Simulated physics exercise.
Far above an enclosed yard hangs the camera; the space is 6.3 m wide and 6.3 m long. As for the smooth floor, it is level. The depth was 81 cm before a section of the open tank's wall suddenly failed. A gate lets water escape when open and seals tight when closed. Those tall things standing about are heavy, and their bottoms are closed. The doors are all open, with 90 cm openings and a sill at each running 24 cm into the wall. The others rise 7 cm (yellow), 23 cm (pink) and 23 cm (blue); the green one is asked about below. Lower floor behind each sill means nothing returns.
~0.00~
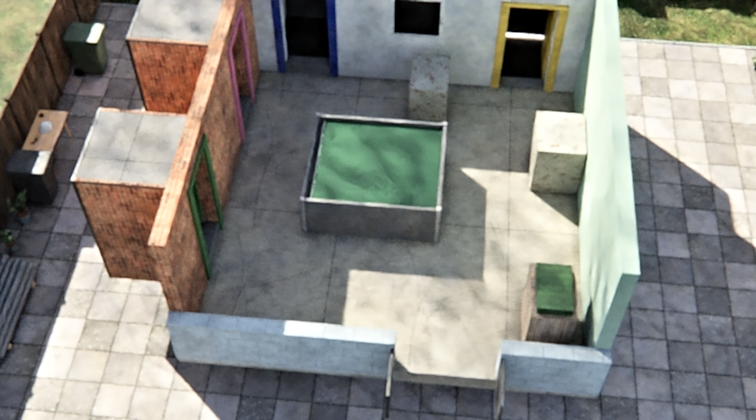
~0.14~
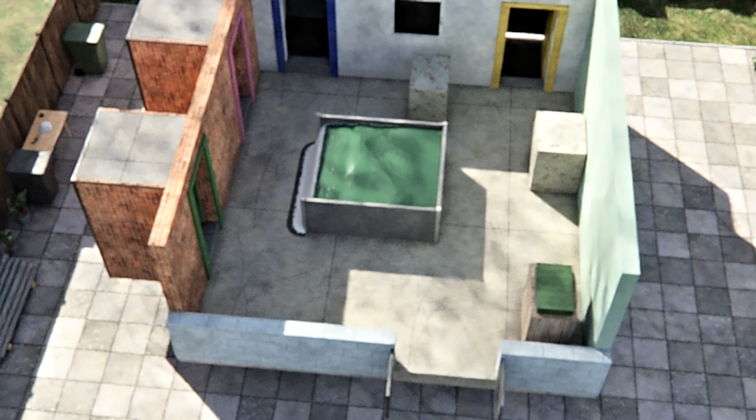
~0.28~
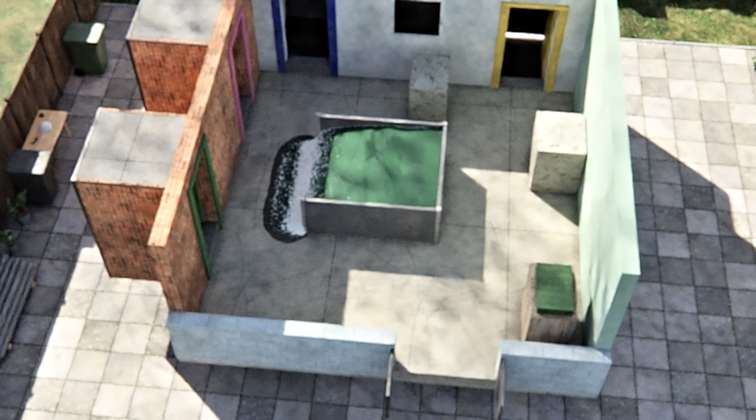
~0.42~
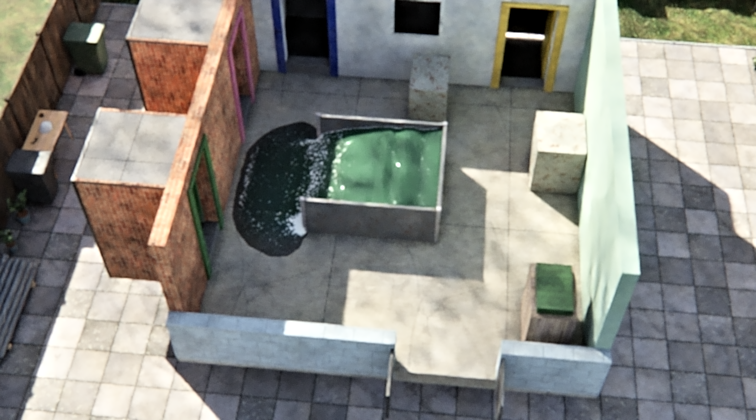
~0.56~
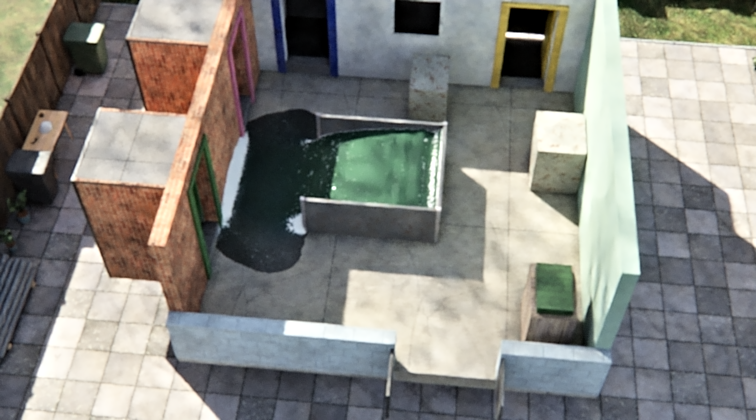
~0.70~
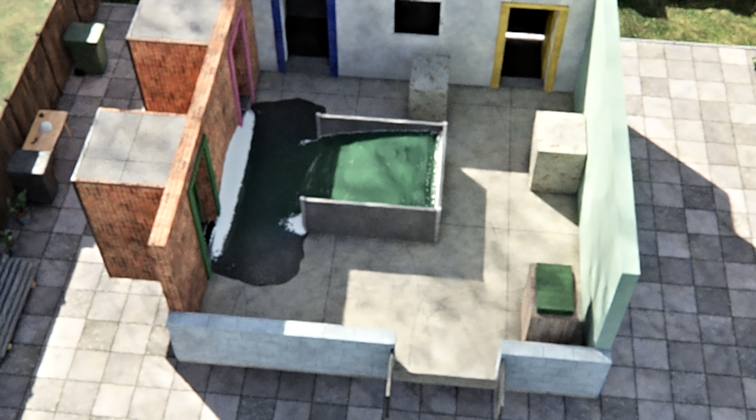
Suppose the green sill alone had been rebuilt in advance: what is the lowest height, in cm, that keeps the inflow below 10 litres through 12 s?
About 31 cm.
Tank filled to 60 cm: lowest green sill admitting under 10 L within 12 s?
Roughly 22 cm high.
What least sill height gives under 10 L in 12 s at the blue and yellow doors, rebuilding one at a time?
You'd want some 35 cm at blue and some 11.5 cm at yellow.
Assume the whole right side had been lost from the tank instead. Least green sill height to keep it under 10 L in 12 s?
In that case you'd want it roughly 12.5 cm high.
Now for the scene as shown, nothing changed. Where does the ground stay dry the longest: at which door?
That would be the yellow door.
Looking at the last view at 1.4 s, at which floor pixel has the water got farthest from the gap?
(194, 339).
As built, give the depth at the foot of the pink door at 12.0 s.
The depth there is around 7.5 cm.
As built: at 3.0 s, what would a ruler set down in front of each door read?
Door by door in centimetres - green 21, yellow 2, pink 21, blue 34.
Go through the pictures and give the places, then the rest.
In the first picture, the open tank at (376, 164) is whole and still, 81 cm deep; the green door at (207, 215) is dry.
In the second picture, water pours out at (314, 179) and has run 0.3 m, to (291, 219); about 10 cm deep outside, 81 cm at the back.
In the third picture, the front is at (268, 217), 0.7 m from the gap at (314, 180); 1.5 m2 of floor is wet, 81 cm left at the back.
In the fourth picture, water pours out at (314, 181) and has run 1.3 m, to (239, 199); about 11 cm deep outside, 80 cm at the back.
In the fifth picture, the front is at (218, 241), 1.6 m from the gap at (314, 181); 4.7 m2 of floor is wet, 72 cm left at the back.
In the sixth picture, water pours out at (314, 181) and has run 1.8 m, to (212, 266); about 12 cm deep outside, 68 cm at the back; water is at the green door at (207, 215).
After 1.4 s water covers 20 % of the floor, deepest (57 cm) near (242, 186); 32 cm at the green door, 5 litres in over its 24 cm sill.
After 3.0 s water covers 50 % of the floor, deepest (38 cm) near (196, 329); 21 cm at the green door, 32 litres in over its 24 cm sill.
After 12.0 s water covers 95 % of the floor, deepest (12 cm) near (481, 138); 6 cm at the green door, 33 litres in over its 24 cm sill.
At the green door as built, the water arrived by 0.7 s and peaked near 33 cm at 1.6 s.
Run again over the same 12 s with other heights there, 17 litres in over 28 cm, 1 litre over 38 cm. The limit of 10 litres is kept from about 31 cm up.
